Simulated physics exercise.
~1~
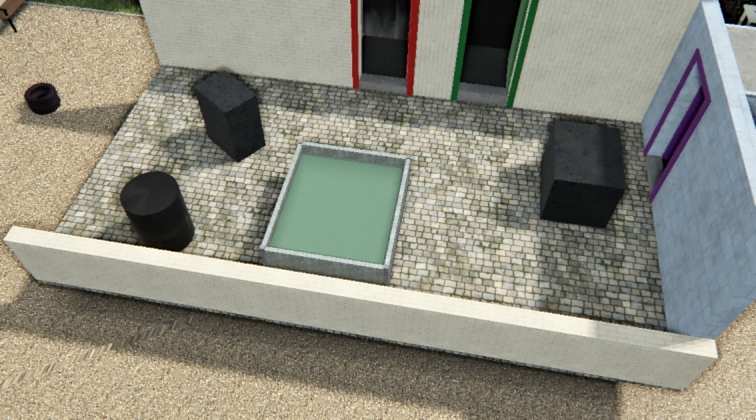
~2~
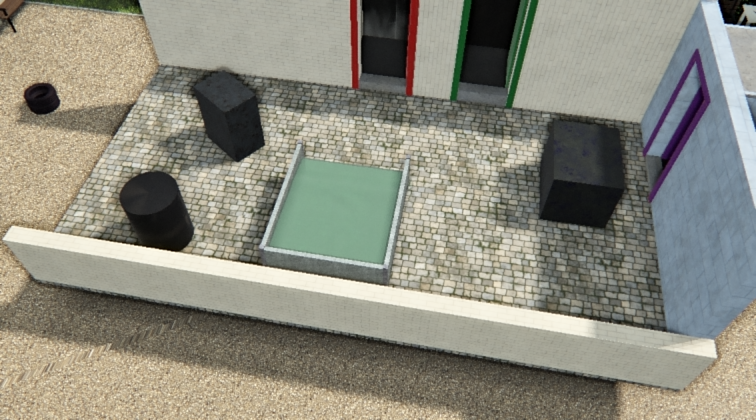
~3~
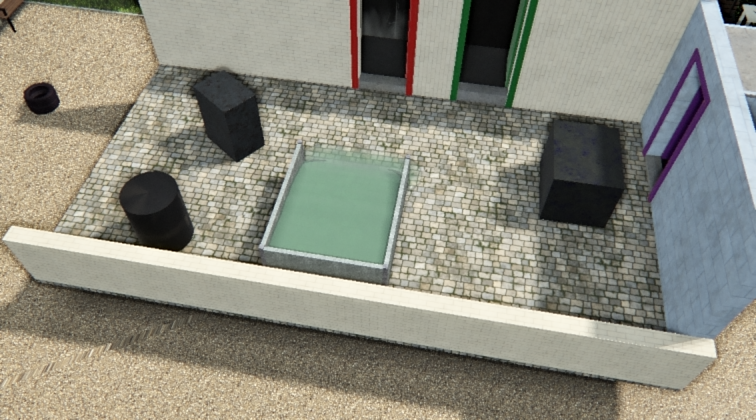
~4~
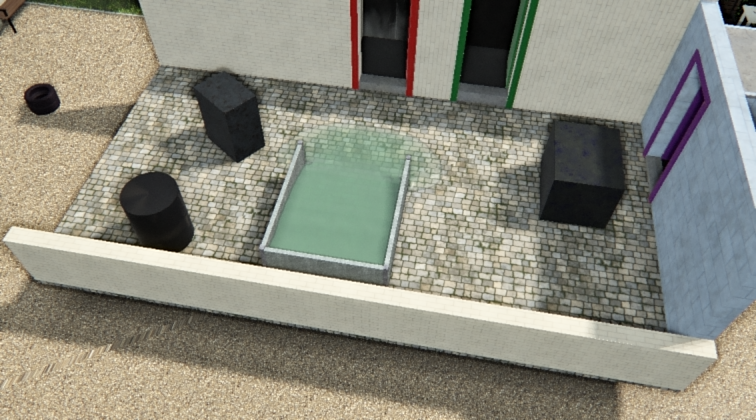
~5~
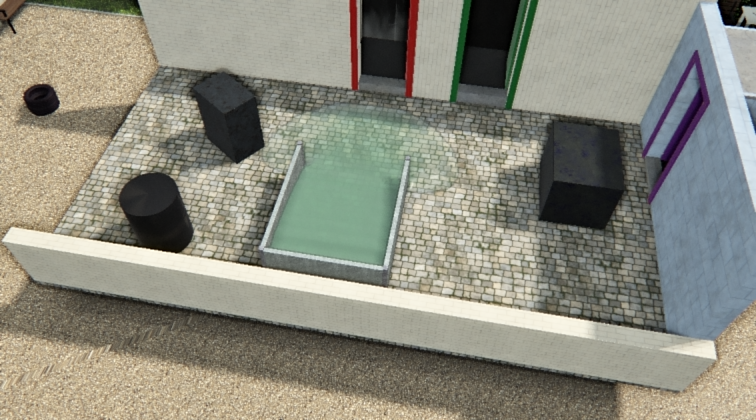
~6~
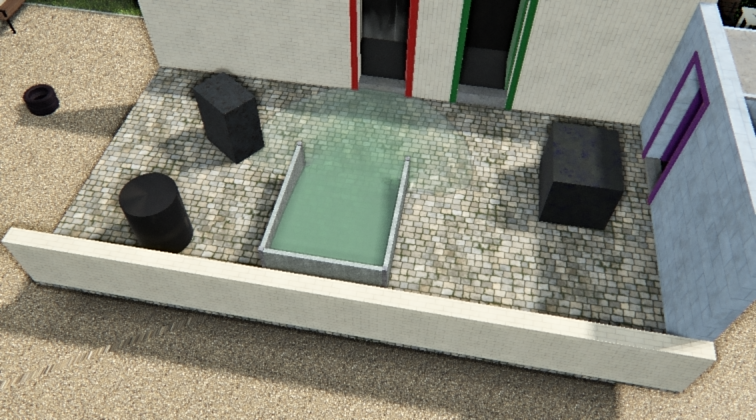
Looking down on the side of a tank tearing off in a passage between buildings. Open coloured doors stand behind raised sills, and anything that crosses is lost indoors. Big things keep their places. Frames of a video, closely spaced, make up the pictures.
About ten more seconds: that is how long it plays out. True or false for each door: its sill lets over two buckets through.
The purple door true; the red door true; the green door false.
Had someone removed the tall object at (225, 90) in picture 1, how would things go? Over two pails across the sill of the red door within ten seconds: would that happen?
Red exceeds it.
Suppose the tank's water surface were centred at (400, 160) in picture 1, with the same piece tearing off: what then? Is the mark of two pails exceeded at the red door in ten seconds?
Result - red crosses the threshold.
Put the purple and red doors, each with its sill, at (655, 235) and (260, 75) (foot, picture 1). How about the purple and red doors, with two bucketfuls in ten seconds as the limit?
The purple one stays within it, the red one stays within it.
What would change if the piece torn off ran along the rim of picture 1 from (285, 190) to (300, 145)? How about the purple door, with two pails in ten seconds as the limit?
I reckon the purple door doesn't reach it.
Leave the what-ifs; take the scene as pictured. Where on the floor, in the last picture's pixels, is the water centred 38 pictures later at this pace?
I'd point to (418, 161).
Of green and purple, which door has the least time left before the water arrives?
Answer: The one in green.
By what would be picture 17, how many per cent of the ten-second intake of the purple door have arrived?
Close to 0 %.
A moment on, water covers 25 % of the floor; the purple door not reached, the red door over two buckets in, the green door wet at the sill, nothing in.
Next, water covers 30 % of the floor; the purple door not reached, the red door far over two buckets in, the green door wet at the sill, nothing in.
Then, water covers 45 % of the floor; the purple door under two buckets in, the red door far over two buckets in, the green door wet at the sill, nothing in.
Later, water covers 65 % of the floor; the purple door over two buckets in, the red door far over two buckets in, the green door wet at the sill, nothing in.
In the end, water covers 75 % of the floor; the purple door over two buckets in, the red door far over two buckets in, the green door wet at the sill, nothing in.
